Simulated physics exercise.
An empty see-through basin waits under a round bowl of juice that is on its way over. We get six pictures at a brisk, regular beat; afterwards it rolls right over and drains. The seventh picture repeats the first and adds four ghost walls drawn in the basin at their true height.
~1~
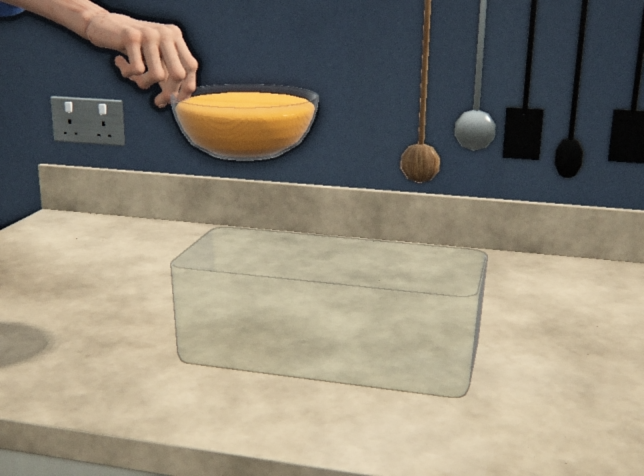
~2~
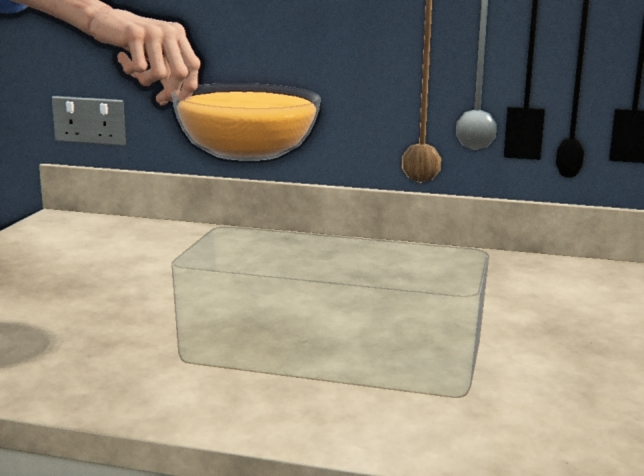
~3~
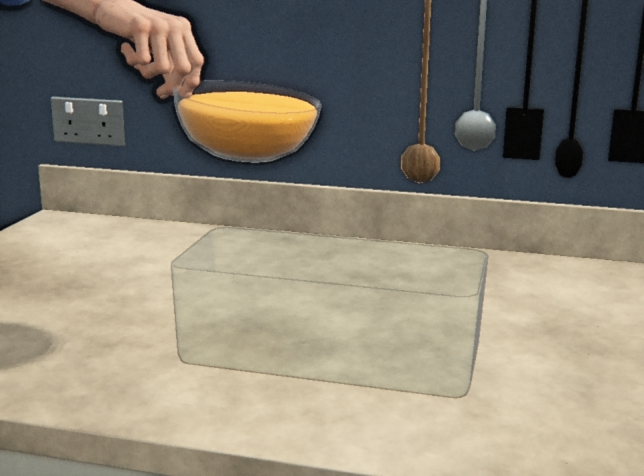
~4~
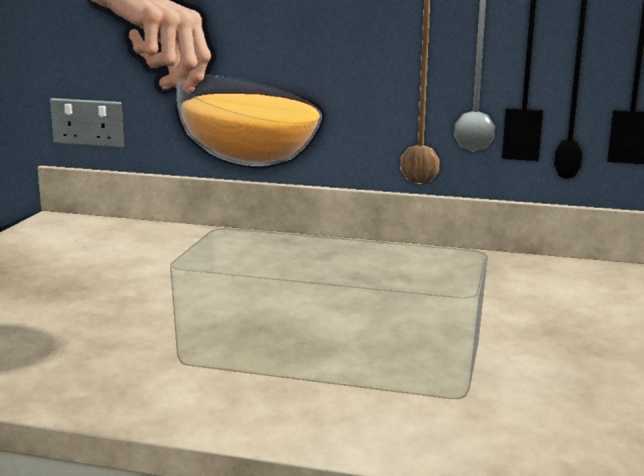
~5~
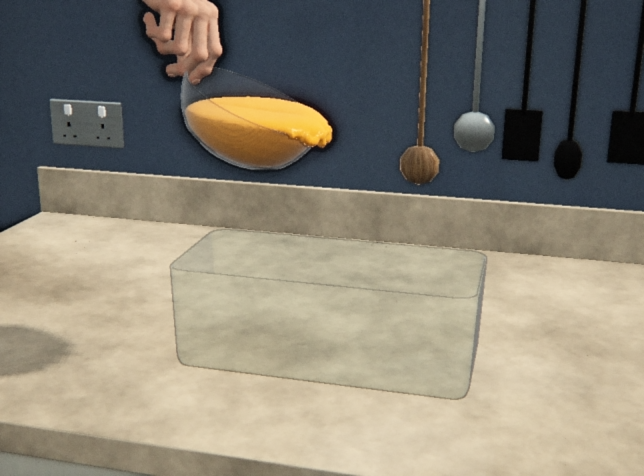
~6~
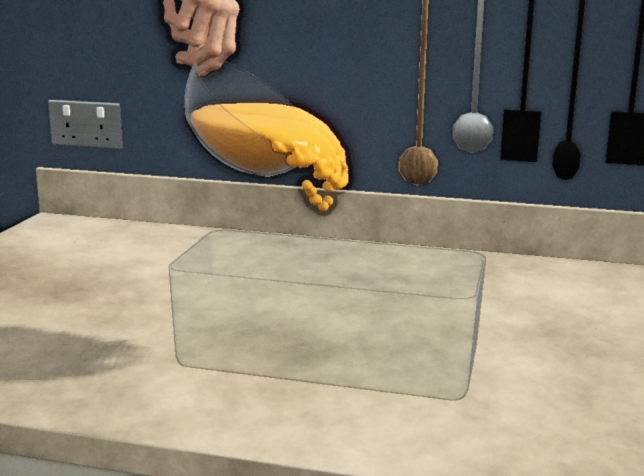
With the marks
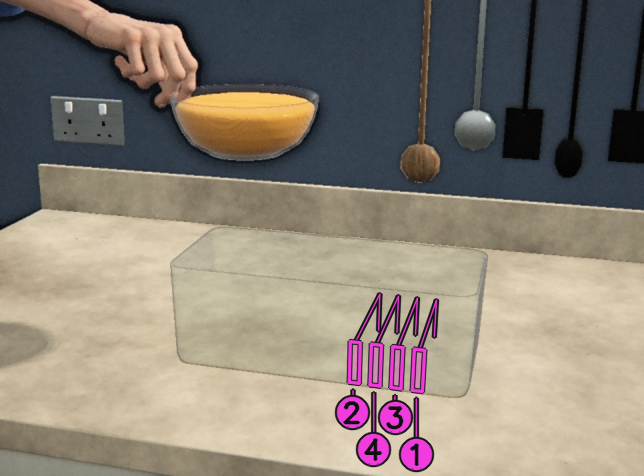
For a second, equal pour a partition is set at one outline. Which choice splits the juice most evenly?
It is 2.
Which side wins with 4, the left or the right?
The left one.
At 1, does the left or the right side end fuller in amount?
More ends on the left.
On the marked copy, 1 at (416, 398); 2 at (352, 390); 3 at (394, 395); 4 at (373, 393).
For slot 1, about 92 % ends left of the wall and 8 % right of it.
For slot 2, about 52 % ends left of the wall and 48 % right of it.
For slot 3, about 95 % ends left of the wall and 4 % right of it.
For slot 4, about 78 % ends left of the wall and 20 % right of it; 3 % is lost outside.
